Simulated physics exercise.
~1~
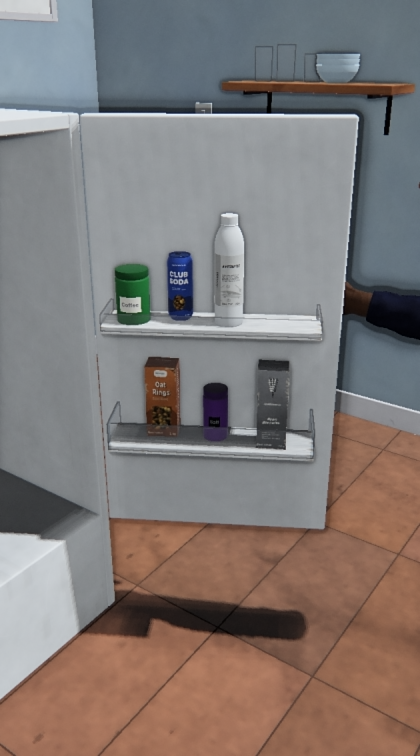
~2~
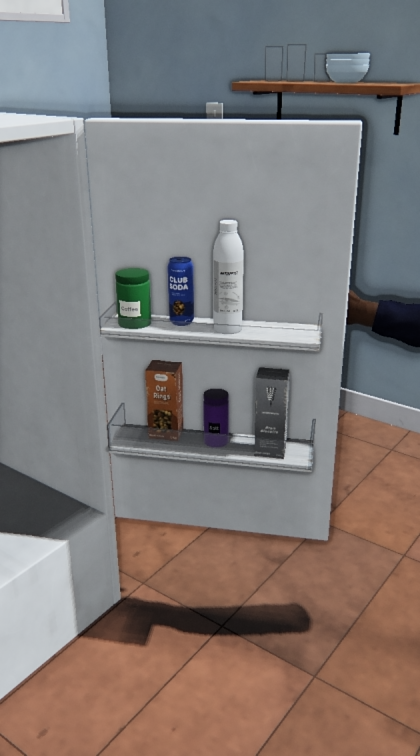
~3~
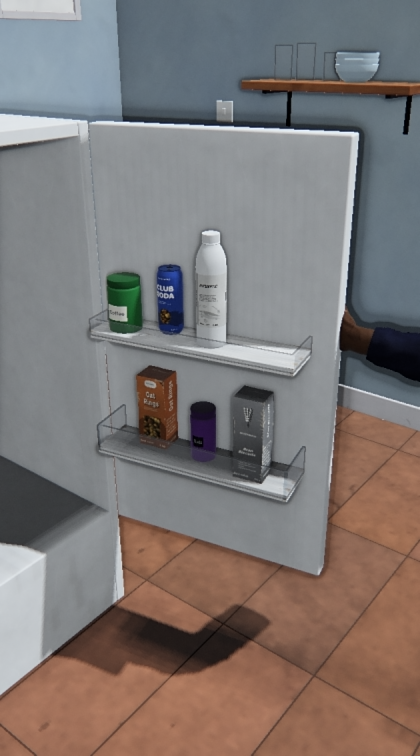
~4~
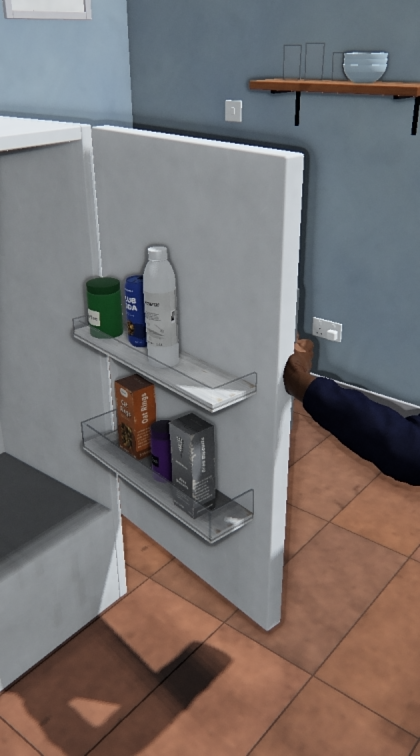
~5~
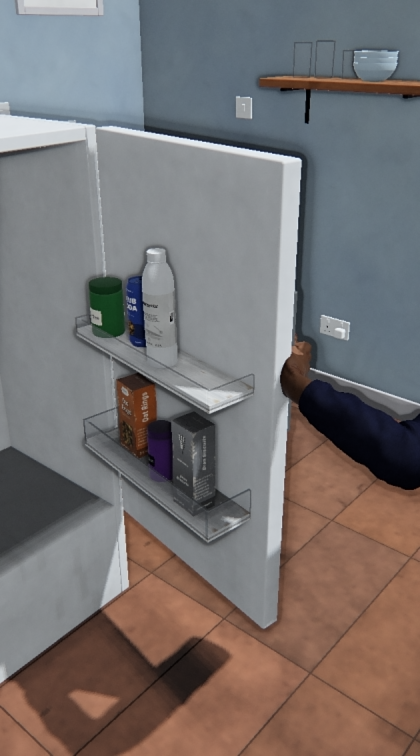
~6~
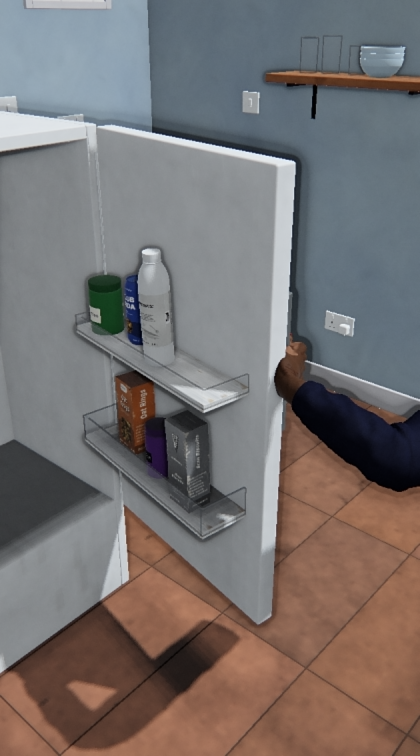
White cooler door with two racks of bottles and cartons swinging partway towards closing, then stopping, all six items still standing.
